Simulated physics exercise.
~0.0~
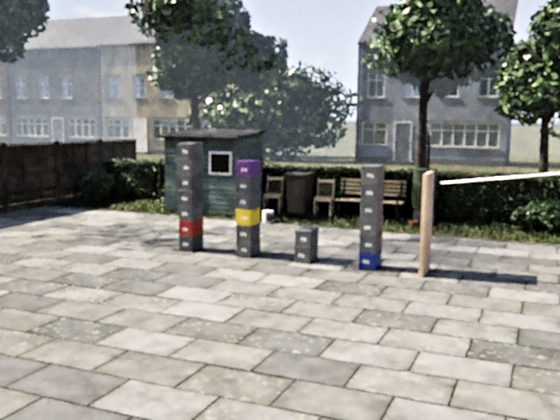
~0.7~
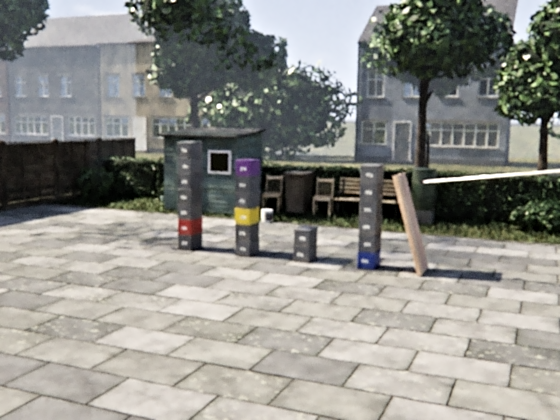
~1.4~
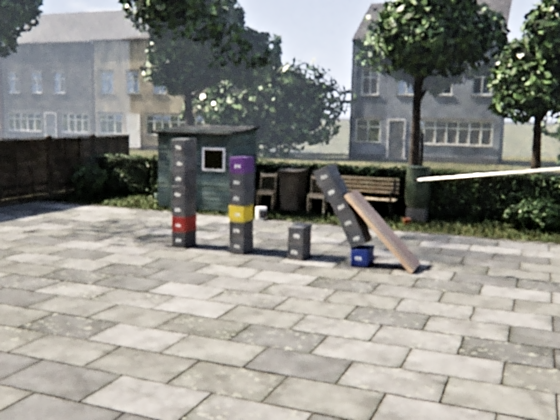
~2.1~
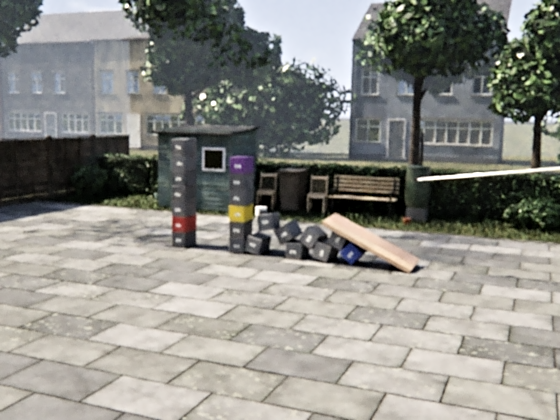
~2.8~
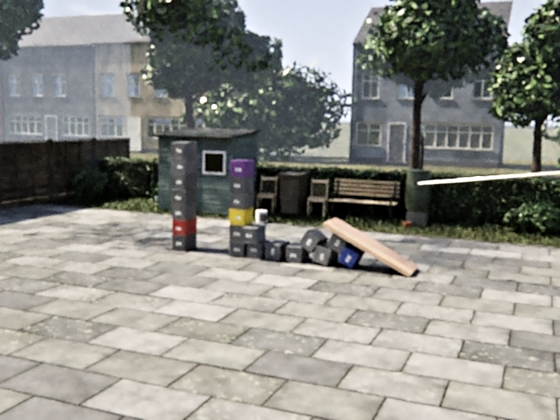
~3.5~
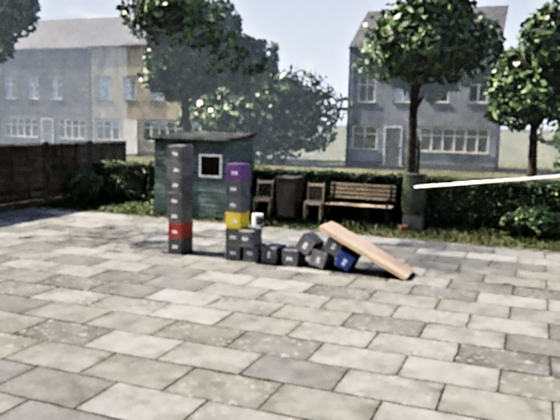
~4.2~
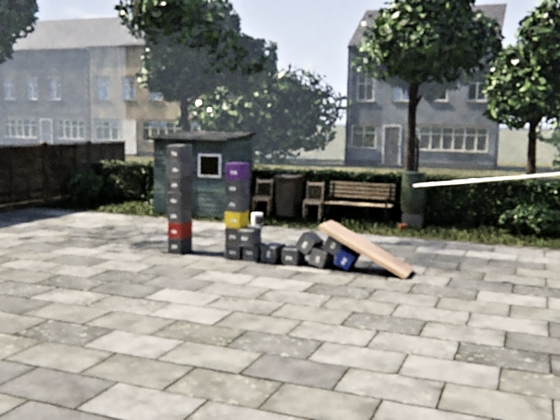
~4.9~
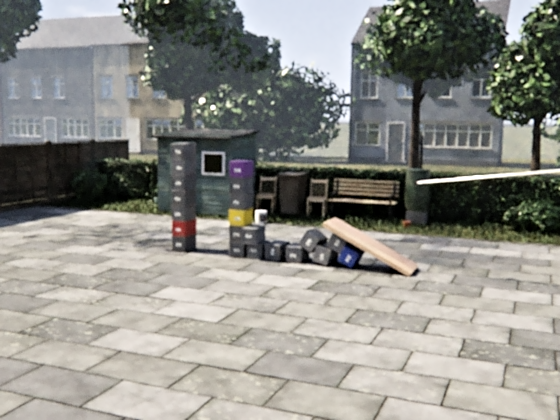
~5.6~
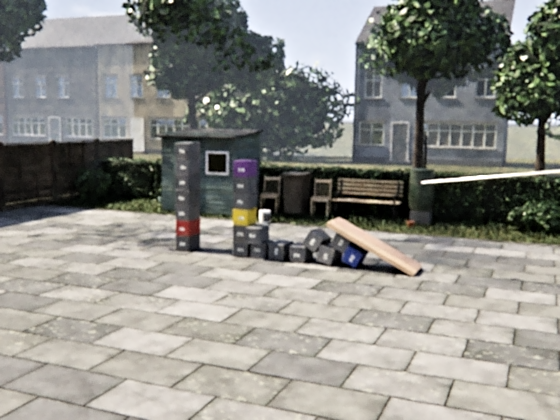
On a sunlit paved square, seen from a slightly swaying camera, stacks of dark grey boxes stand in a row before a green shed, benches and a hedge. The left stack has a red box near its base, the next has yellow and purple ones, and the right stack rests on a blue box beside an upright wooden board. A pale pole reaches in from the right as the board tips left against the nearest stack. That stack topples left, its boxes tumbling along the paving. The board settles slanted over the tilted blue box, while both left stacks stay standing.
